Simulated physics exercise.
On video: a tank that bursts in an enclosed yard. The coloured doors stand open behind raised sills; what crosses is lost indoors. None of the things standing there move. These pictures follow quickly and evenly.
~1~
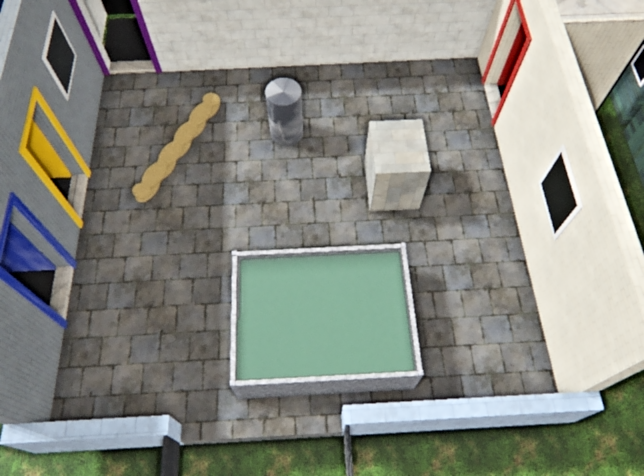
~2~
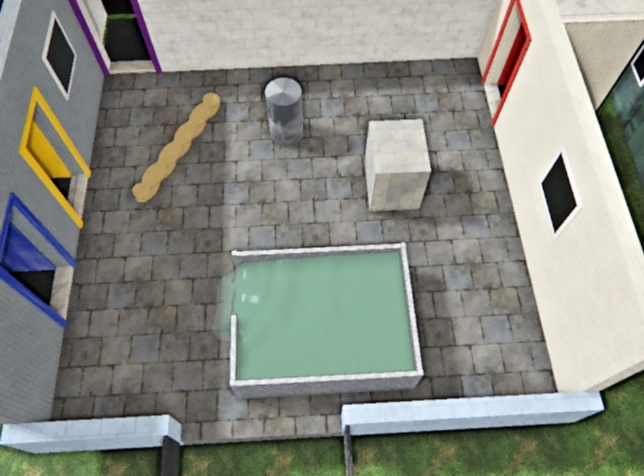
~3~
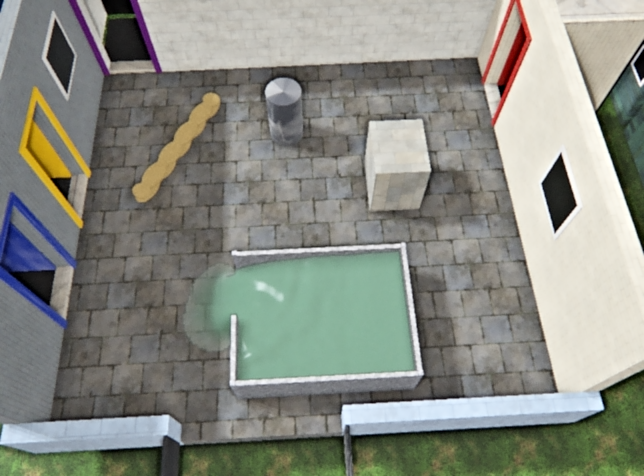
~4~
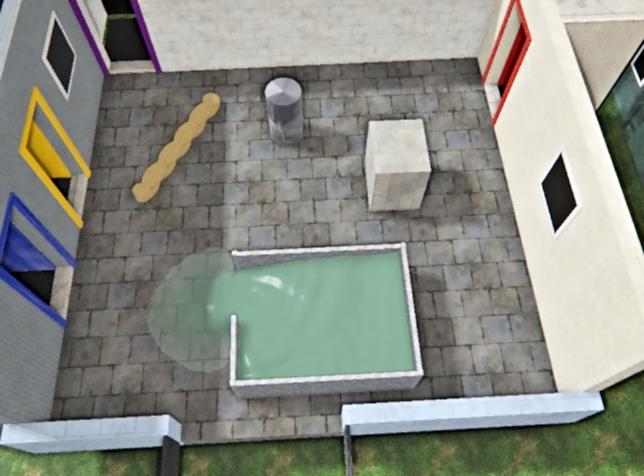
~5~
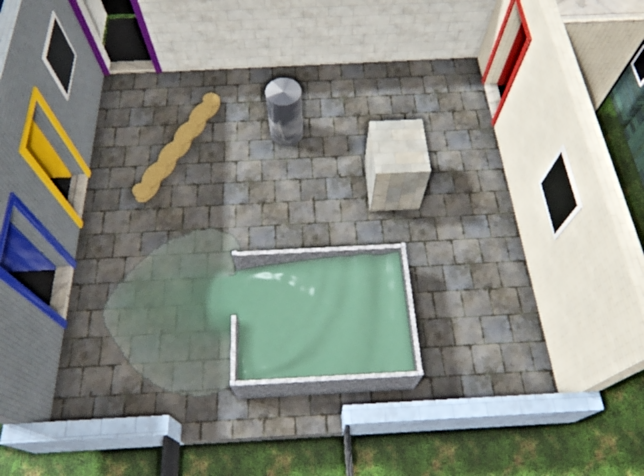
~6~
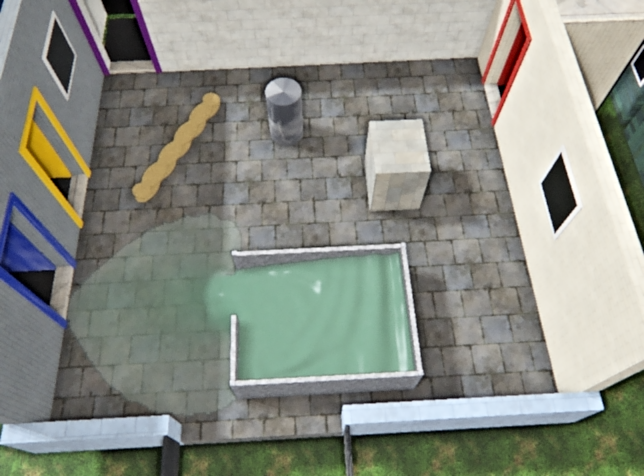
Green water pours from a gap in the tank's left side and spreads leftward across the paving.
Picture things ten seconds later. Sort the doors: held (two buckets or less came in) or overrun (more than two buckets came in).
Sorted: Red door held, blue door overrun, yellow door overrun, purple door overrun.
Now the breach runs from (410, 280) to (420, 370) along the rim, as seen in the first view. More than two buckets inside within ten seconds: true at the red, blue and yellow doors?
Door by door: Red goes past the mark, blue stops short, yellow stops short.
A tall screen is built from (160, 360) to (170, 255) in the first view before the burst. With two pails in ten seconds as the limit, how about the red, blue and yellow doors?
Log - red: Above the line; blue: Below the line; yellow: Below the line.
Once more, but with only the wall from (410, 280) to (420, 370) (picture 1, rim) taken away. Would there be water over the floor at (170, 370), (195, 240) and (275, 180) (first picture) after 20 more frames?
Point by point: Untouched, untouched and untouched.
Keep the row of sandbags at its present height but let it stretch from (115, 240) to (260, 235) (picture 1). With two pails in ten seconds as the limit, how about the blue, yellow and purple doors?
One by one: Blue takes more, yellow stays under, purple takes more.
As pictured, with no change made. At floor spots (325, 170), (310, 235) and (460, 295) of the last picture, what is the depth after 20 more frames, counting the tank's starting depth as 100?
The depths come to near 0, 0 and 0 per cent respectively.
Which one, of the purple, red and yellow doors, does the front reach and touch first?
It's the door marked yellow.
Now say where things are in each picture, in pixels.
The tank at (323, 312) is whole and still, in the first picture.
The front is at (224, 336), out from the gap at (241, 298), in the second picture.
Water pours out at (241, 299) and has run to (189, 327), in the third picture.
Water pours out at (242, 300) and has run to (151, 318), in the fourth picture.
Water pours out at (242, 300) and has run to (111, 306), in the fifth picture.
Water pours out at (241, 300) and has run to (73, 304), in the sixth picture.
A moment on, water covers 20 % of the floor; the red door not reached, the blue door over two buckets in, the yellow door wet at the sill, nothing in, the purple door not reached.
Next, water covers 25 % of the floor; the red door not reached, the blue door far over two buckets in, the yellow door over two buckets in, the purple door not reached.
Then, water covers 40 % of the floor; the red door not reached, the blue door far over two buckets in, the yellow door over two buckets in, the purple door over two buckets in.
Later, water covers 50 % of the floor; the red door not reached, the blue door far over two buckets in, the yellow door far over two buckets in, the purple door far over two buckets in.
In the end, water covers 75 % of the floor; the red door wet at the sill, nothing in, the blue door far over two buckets in, the yellow door far over two buckets in, the purple door far over two buckets in.
